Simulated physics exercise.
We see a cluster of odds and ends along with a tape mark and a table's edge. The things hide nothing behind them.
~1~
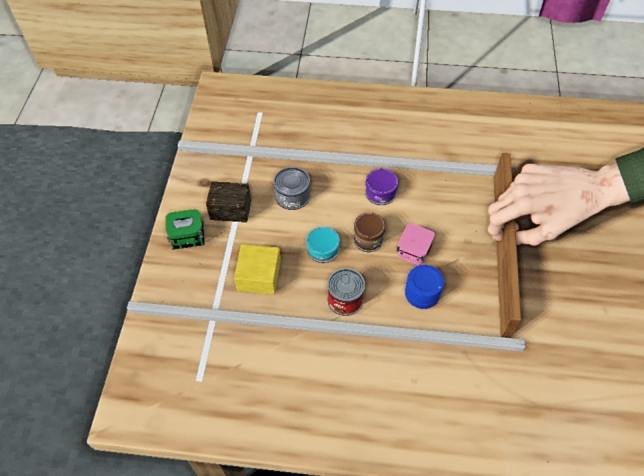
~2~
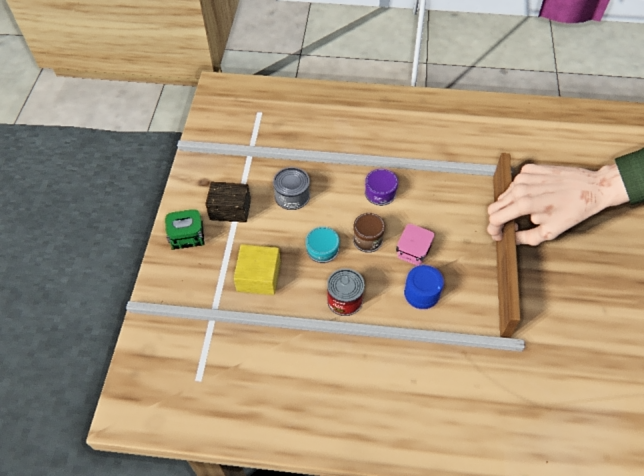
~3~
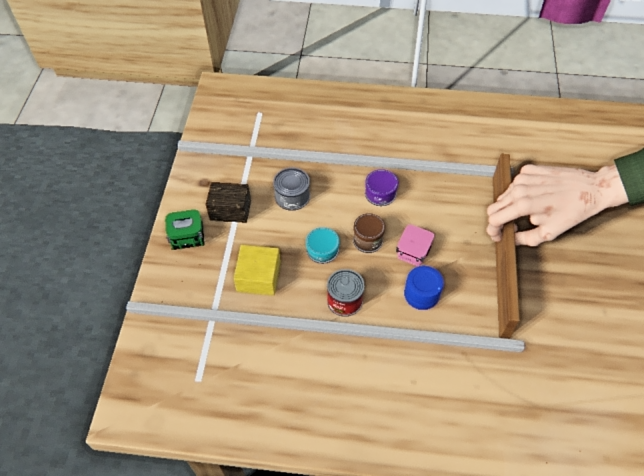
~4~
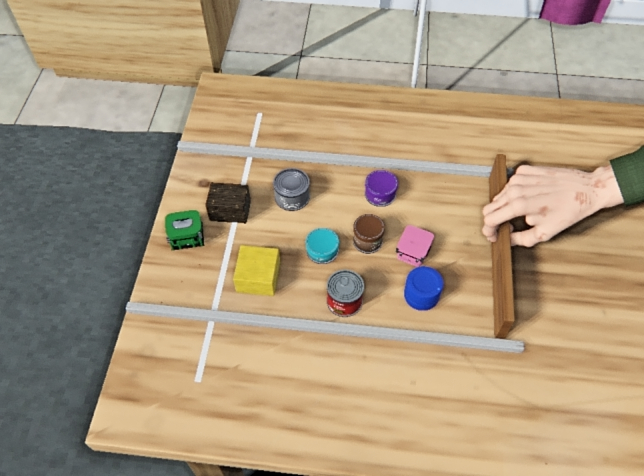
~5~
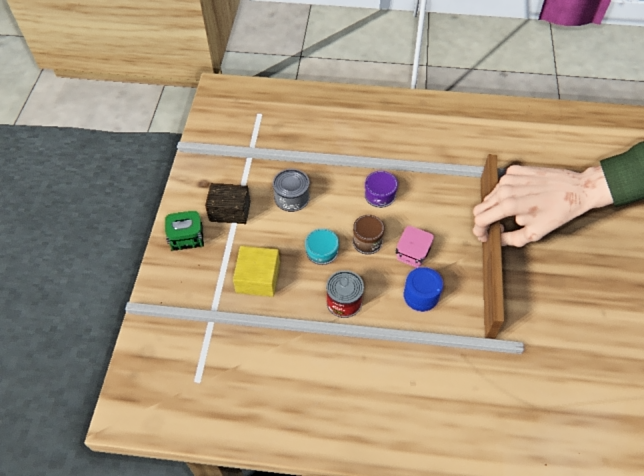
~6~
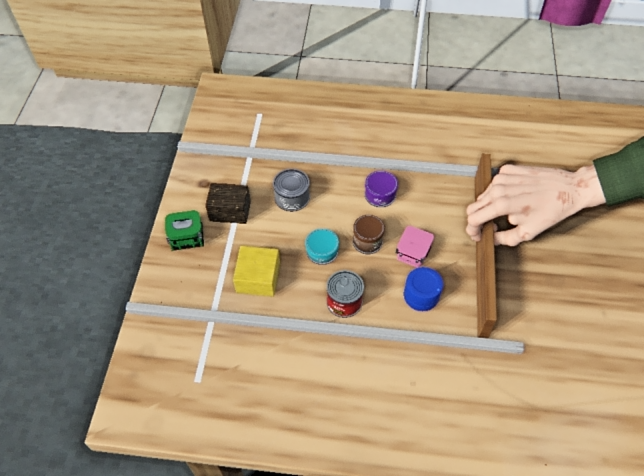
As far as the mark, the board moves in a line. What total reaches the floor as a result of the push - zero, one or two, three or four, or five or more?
The total on the floor is zero.
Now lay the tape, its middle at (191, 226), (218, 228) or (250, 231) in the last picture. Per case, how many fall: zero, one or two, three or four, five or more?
Taking the three places in turn, it would be either three or four; just one or two; no fall at all.
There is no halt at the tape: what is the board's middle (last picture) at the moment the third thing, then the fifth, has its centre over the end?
The first puts it near (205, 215), the next near (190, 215).
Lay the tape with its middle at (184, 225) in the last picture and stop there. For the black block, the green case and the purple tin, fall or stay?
In order, the black block goes off the edge, then the green case goes off the edge, then the purple tin keeps its spot.
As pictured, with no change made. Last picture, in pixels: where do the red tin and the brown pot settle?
I'd put one close to (198, 289) and the other close to (195, 209).
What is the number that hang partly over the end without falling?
Looks like 2 of them.
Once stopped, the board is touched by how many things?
Number in contact with it: 4.
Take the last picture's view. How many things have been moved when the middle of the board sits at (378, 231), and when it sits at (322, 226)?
That makes 6 at the first spot and 8 at the second.
Early on, none off yet; green case at rest near (185, 230); black block at rest near (229, 203); yellow block at rest near (257, 271).
A while later, none off yet; green case at rest near (185, 230); black block at rest near (229, 203); yellow block travelled a little near (244, 272).
Finally, the number that fall off is zero.
